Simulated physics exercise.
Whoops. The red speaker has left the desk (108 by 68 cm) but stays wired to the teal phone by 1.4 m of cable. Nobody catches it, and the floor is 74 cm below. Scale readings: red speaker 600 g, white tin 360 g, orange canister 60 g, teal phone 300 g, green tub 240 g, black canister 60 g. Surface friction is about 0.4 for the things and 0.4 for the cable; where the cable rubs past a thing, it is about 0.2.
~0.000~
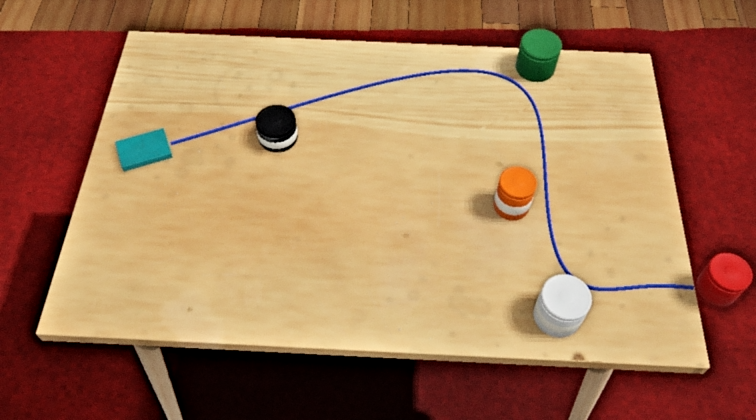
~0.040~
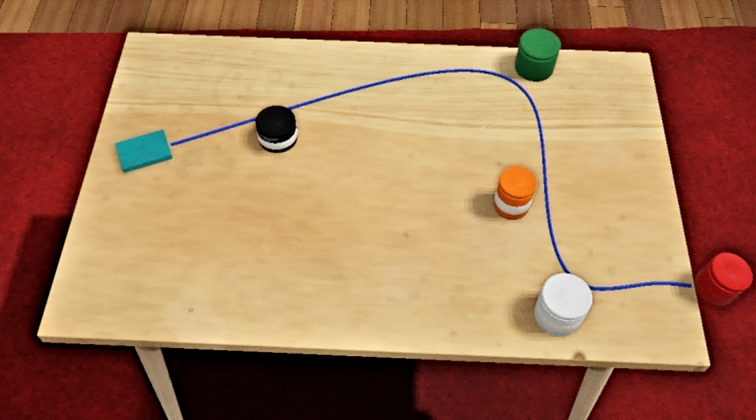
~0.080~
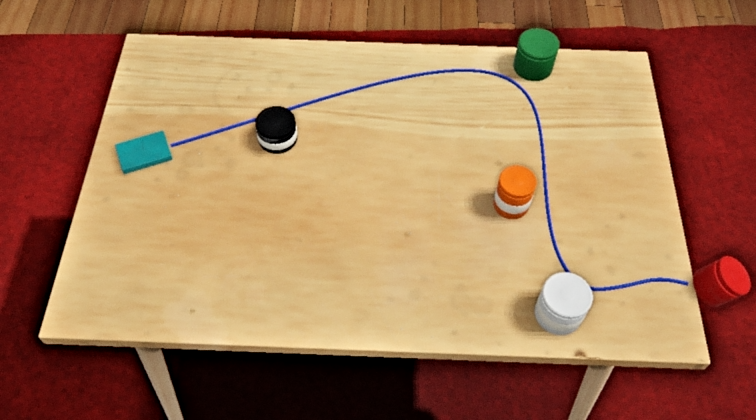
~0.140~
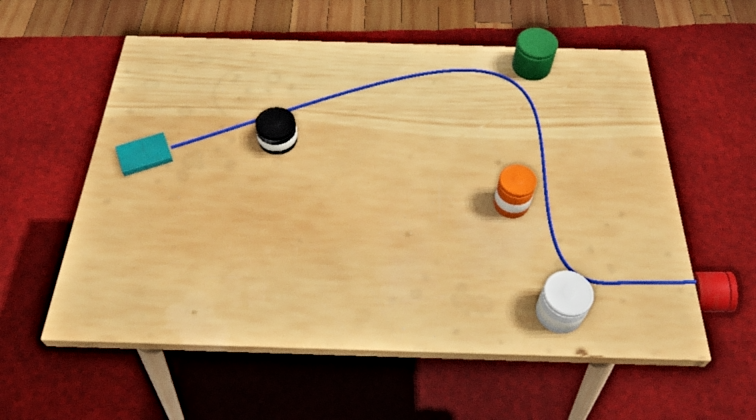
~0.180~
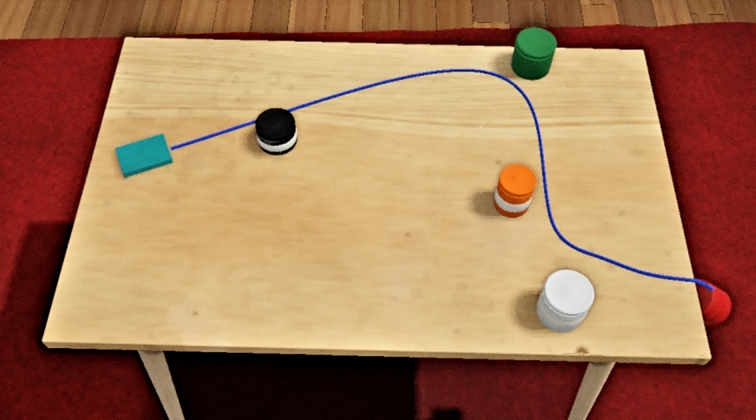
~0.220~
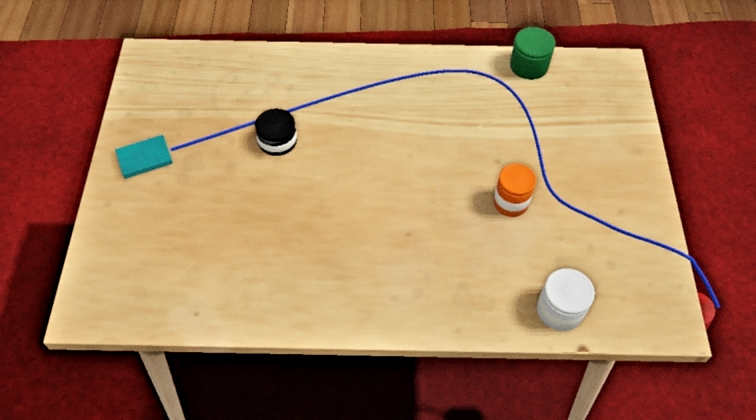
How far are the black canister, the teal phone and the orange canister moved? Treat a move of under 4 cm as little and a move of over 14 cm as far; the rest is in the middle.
In order: The black canister goes far; the teal phone goes far; the orange canister sits in the middle.
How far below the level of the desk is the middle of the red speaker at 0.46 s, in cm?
Some 55 cm.
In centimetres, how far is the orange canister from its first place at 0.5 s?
About 5 cm.
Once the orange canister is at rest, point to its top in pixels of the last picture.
It ends up near pixel (527, 216).
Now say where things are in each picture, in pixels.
Shows, black canister (275, 119); teal phone (143, 147); orange canister (518, 181); cable runs through (618, 289) (546, 186) (509, 79) (377, 84) (245, 122), in the first picture.
Shows, red speaker (730, 271); cable runs through (616, 288) (508, 79) (244, 122), in the second picture.
Shows, red speaker (721, 282); cable runs through (615, 288) (507, 79) (244, 123), in the third picture.
Shows, red speaker (714, 292); cable runs through (621, 283) (506, 78) (244, 124), in the fourth picture.
Shows, red speaker (704, 302); cable runs through (647, 274) (505, 79) (244, 125), in the fifth picture.
Shows, black canister (275, 123); teal phone (143, 154); orange canister (518, 178); cable runs through (692, 260) (551, 190) (503, 83) (374, 85) (244, 126), in the sixth picture.
By 0.5 s, the cable's tail end at (219, 166); black canister 18 cm off its start, teal phone 9 cm off its start, orange canister 5 cm off its start.
By 0.7 s, the cable's tail end at (365, 193); black canister 41 cm off its start, teal phone 41 cm off its start, orange canister 8 cm off its start.
By 1.0 s, the cable's tail end at (411, 195); teal phone 48 cm off its start at (404, 170), black canister over the edge, orange canister 8 cm off its start at (527, 216).
By 1.2 s, the cable's tail end at (411, 195); black canister over the edge, teal phone 48 cm off its start, orange canister 8 cm off its start.
By 2.4 s, the cable's tail end at (411, 195); black canister over the edge, teal phone 48 cm off its start at (404, 170), orange canister 8 cm off its start at (527, 216), red speaker over the edge.
